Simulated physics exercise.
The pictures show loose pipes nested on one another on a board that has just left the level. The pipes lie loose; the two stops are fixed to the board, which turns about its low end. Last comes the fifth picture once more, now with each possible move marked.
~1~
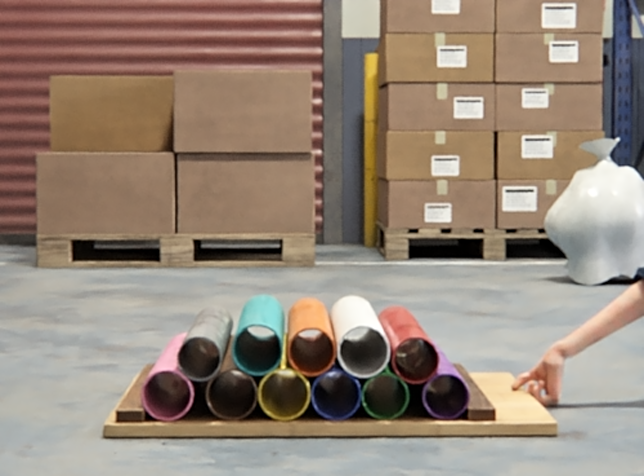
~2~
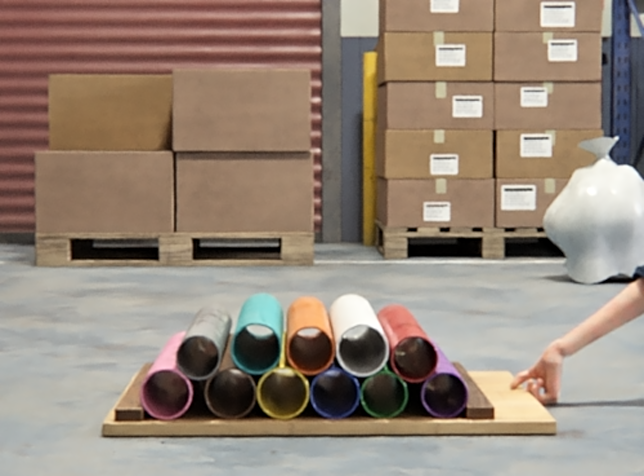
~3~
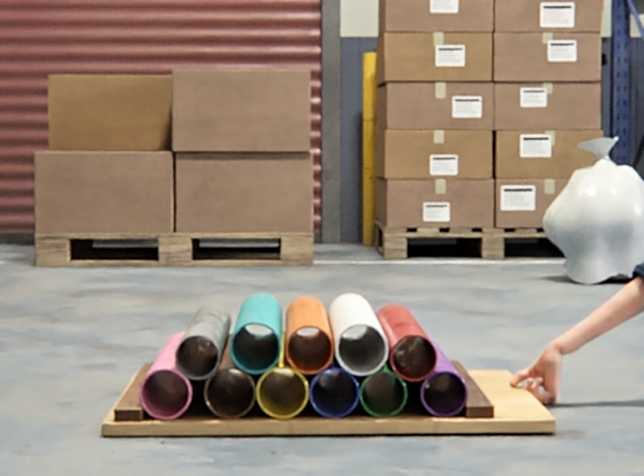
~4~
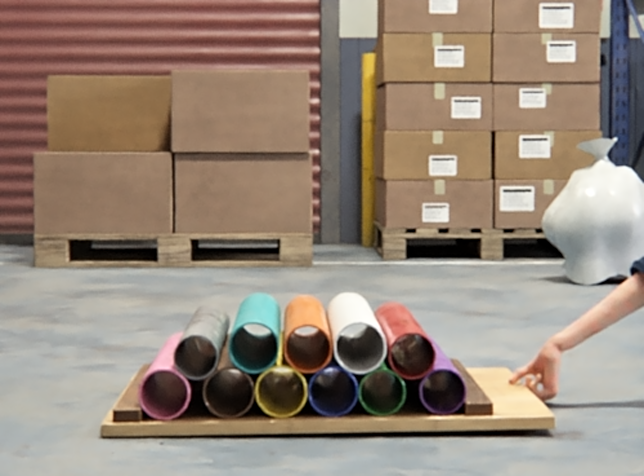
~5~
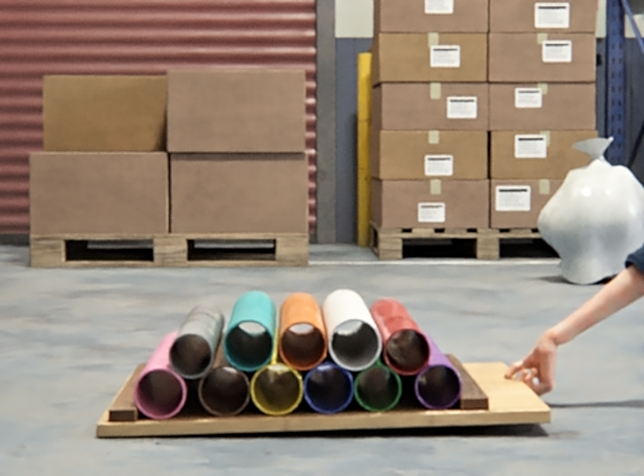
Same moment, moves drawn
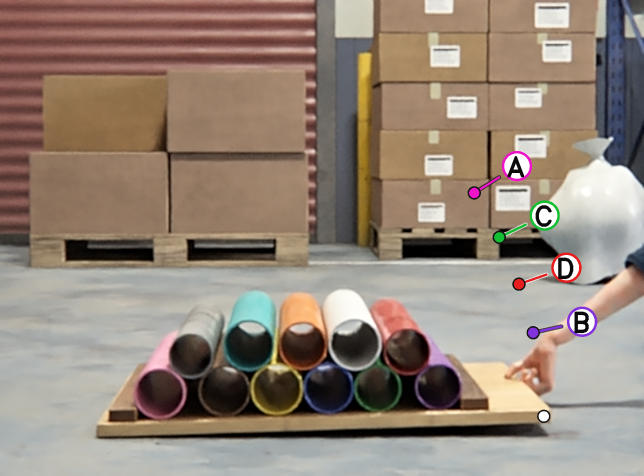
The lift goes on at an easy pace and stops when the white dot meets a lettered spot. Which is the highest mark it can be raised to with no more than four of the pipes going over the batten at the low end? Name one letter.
The highest mark that will do is C.
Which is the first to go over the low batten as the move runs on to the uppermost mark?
It is the grey one.
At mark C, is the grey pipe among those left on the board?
Yes.
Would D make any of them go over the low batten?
No.
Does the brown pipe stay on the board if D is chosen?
The brown pipe: Yes.
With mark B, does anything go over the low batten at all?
No, at B.
On the marked copy, A at (474, 193); B at (533, 333); C at (499, 238); D at (519, 284); the white dot at (544, 416).
With C. Early on, board at 16°.
Further on, board at 26°.
At the end, board at 26°, none over the low batten.
As for the rest, A eleven over the low batten; B none over the low batten; D none over the low batten.
